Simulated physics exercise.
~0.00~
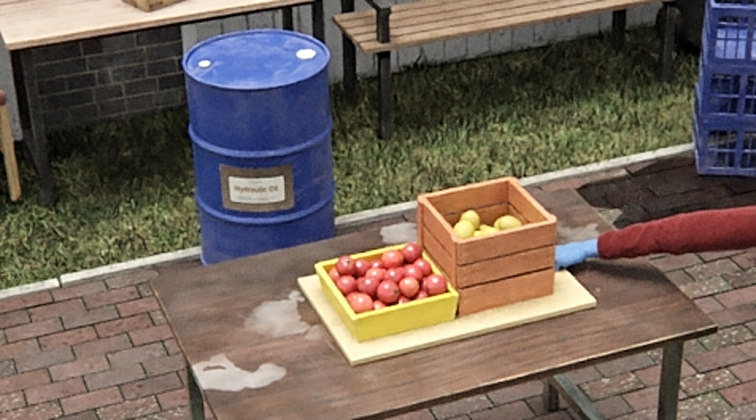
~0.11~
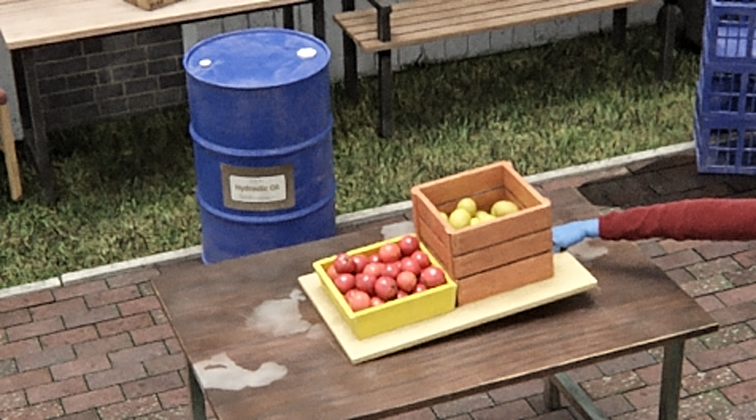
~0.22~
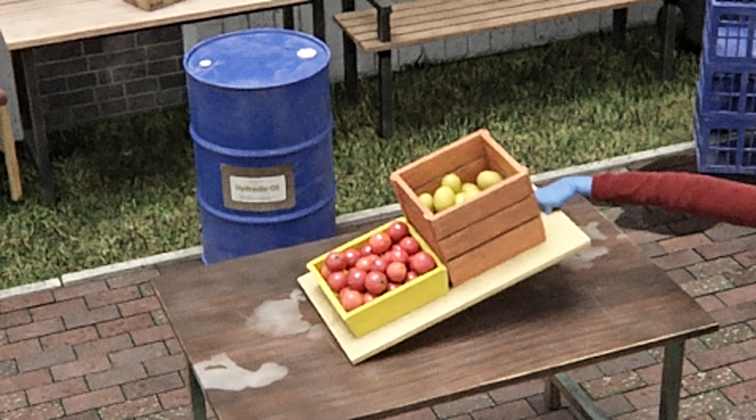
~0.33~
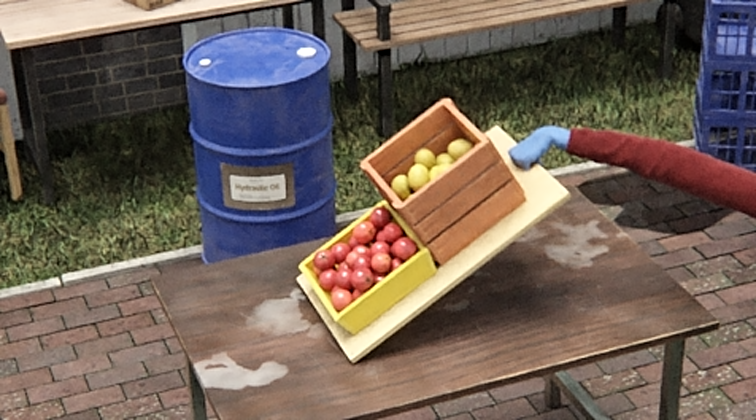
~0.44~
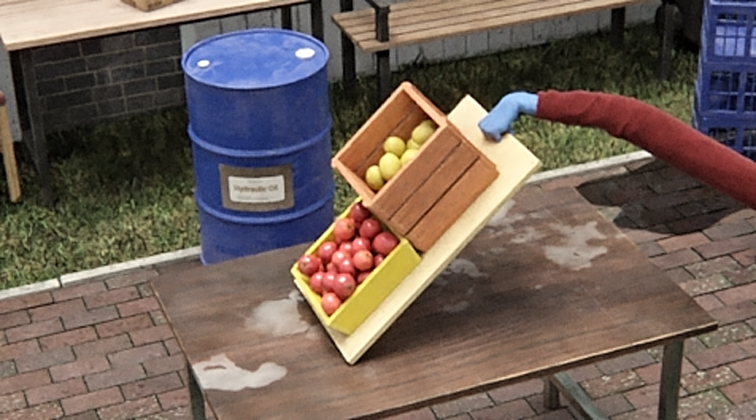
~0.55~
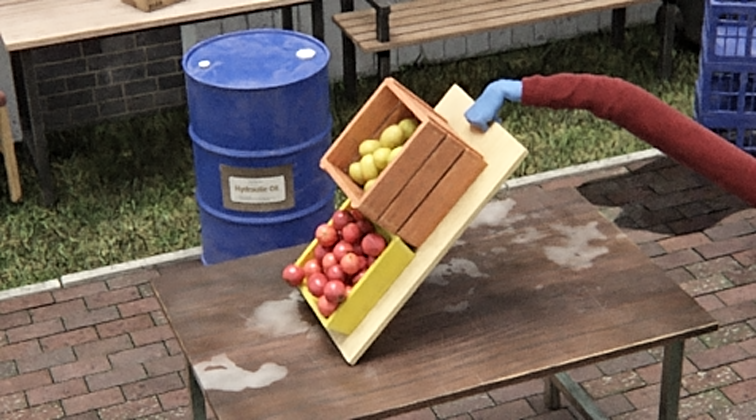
At first, a yellow tub of red fruit and a taller orange tub of yellow fruit sit on a flat board on a table. A blue-gloved hand at the right raises the board's right end, tilting both tubs steeply leftward, while the red fruit shifts and bunches toward the yellow tub's lower end.
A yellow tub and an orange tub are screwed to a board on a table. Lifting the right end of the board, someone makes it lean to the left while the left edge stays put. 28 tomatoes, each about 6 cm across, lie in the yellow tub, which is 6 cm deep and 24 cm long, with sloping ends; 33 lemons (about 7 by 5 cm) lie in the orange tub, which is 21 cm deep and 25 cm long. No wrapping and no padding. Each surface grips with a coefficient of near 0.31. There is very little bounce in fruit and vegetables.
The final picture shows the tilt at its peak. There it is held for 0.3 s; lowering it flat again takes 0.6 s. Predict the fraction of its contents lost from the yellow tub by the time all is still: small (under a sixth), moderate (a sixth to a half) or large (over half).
Moderate.
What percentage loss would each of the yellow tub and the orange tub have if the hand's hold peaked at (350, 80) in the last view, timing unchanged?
In that setup the yellow tub sheds 90 per cent of its load, while the orange tub sheds 80 per cent.
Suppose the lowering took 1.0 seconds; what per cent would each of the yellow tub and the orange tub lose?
Well, that would cost the yellow tub 40 per cent and the orange tub 0 per cent.
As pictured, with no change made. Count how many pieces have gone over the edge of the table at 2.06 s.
The total is close to 2.
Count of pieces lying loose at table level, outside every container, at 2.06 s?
My count comes to close to 8.
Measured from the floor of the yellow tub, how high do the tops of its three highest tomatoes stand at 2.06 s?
Roughly 7 centimetres.
After 0.79 s, tilt 46°; 3 of 28 out of the yellow tub and 0 of 33 out of the orange tub.
After 1.09 s, tilt 30°; 11 of 28 out of the yellow tub and 0 of 33 out of the orange tub.
After 1.51 s, tilt 0°; 11 of 28 out of the yellow tub and 0 of 33 out of the orange tub.
Final count (at 2.06 s), 11 of 28 out of the yellow tub and 0 of 33 out of the orange tub. Asked share, 11 of 28, 39 per cent.
